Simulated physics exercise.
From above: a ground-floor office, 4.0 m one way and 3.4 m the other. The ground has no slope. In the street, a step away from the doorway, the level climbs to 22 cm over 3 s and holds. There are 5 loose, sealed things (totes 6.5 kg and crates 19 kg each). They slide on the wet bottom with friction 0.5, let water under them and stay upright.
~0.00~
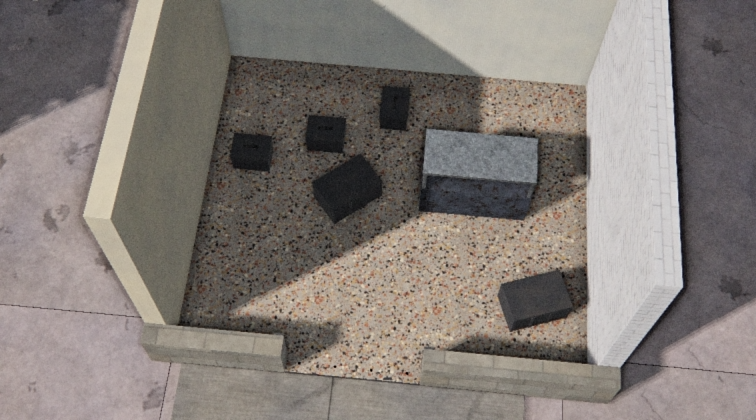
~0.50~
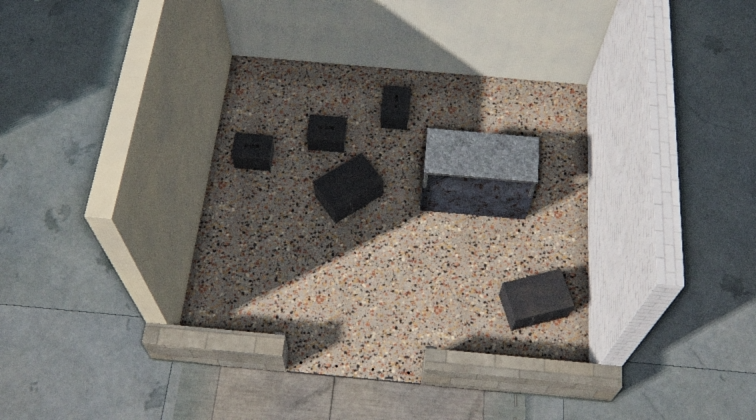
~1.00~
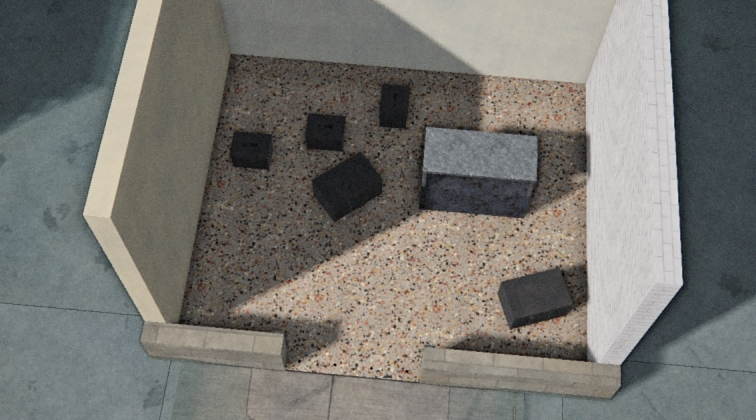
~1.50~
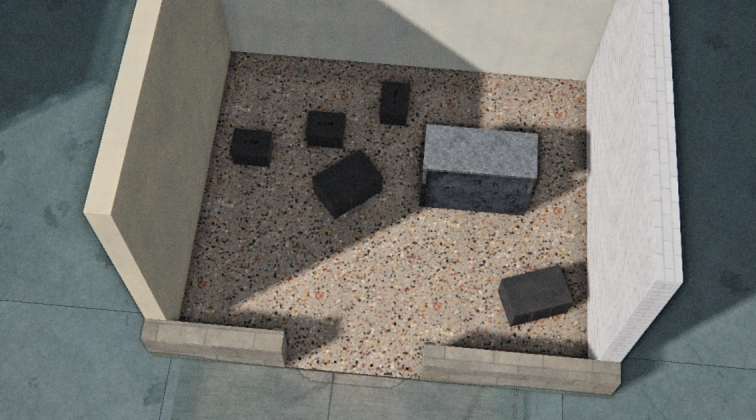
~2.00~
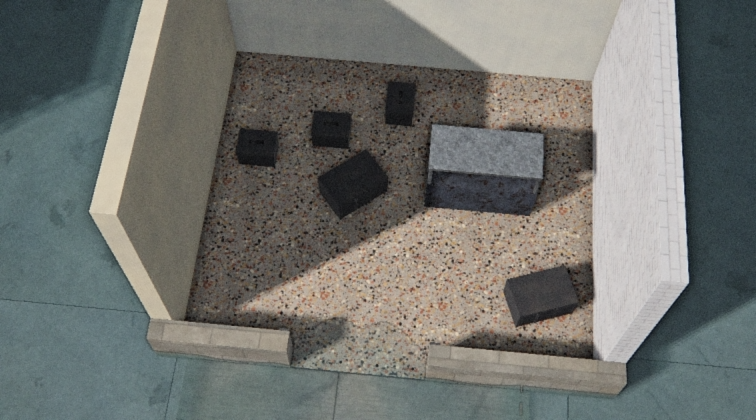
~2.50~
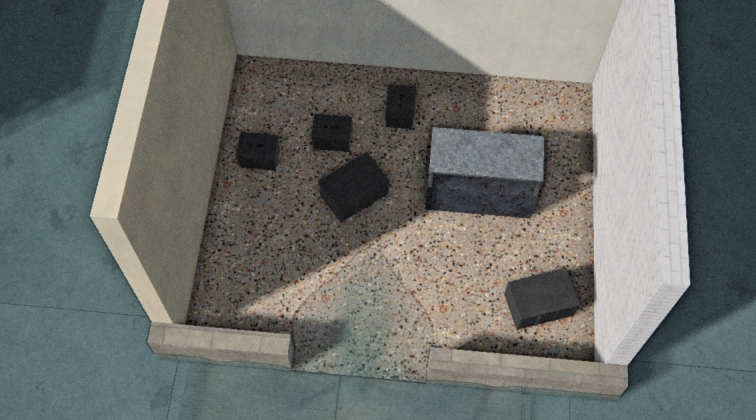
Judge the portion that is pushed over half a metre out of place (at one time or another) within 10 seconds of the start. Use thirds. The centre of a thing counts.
That comes to at least two thirds.
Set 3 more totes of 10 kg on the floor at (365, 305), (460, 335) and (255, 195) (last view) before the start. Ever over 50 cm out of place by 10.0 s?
In that order: Past it, less, over.
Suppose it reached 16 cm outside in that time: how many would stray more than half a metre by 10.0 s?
In that case 2 of them.
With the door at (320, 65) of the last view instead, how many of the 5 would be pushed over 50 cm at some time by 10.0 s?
Then 4.
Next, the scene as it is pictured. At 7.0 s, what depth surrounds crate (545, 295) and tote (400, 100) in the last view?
Roughly 5 and 14 cm.
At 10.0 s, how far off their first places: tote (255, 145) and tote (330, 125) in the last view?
In that order: 100 cm, 80 cm.
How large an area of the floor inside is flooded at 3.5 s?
About 4.0 m2.
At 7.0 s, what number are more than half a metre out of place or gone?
3 of them.
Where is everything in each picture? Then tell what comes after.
The first frame shows a tote at (395, 102) rests on the ground; a tote at (326, 128), on the bottom; water covers 0.0 m2; 0 of 5 have shifted.
The second frame shows a tote at (396, 102), on the bottom; a tote at (327, 128), on the bottom; 0.0 m2 under water; 0 of 5 have shifted.
The third frame shows a tote at (395, 100), on the bottom; a tote at (326, 127) rests on the ground; water covers 0.0 m2; 0 of 5 have shifted.
The fourth frame shows a tote at (395, 98), on the bottom; a tote at (326, 124) rests on the ground; 0.0 m2 under water; 0 of 5 have shifted.
The fifth frame shows a tote at (401, 98), on the bottom; a tote at (331, 124), on the bottom; water covers 0.3 m2; 0 of 5 have shifted.
The sixth frame shows a tote at (401, 101) rests on the ground; a tote at (332, 127), on the bottom; 1.0 m2 under water; 0 of 5 have shifted.
After 3.5 s 0 of 5 are over 50 cm from their spots; 0 afloat.
After 4.5 s 0 of 5 are over 50 cm from their spots; 0 afloat.
After 7.0 s 3 of 5 are over 50 cm from their spots; 4 afloat.
After 10.0 s 4 of 5 are over 50 cm from their spots, and 4 have been at some point; 5 afloat.
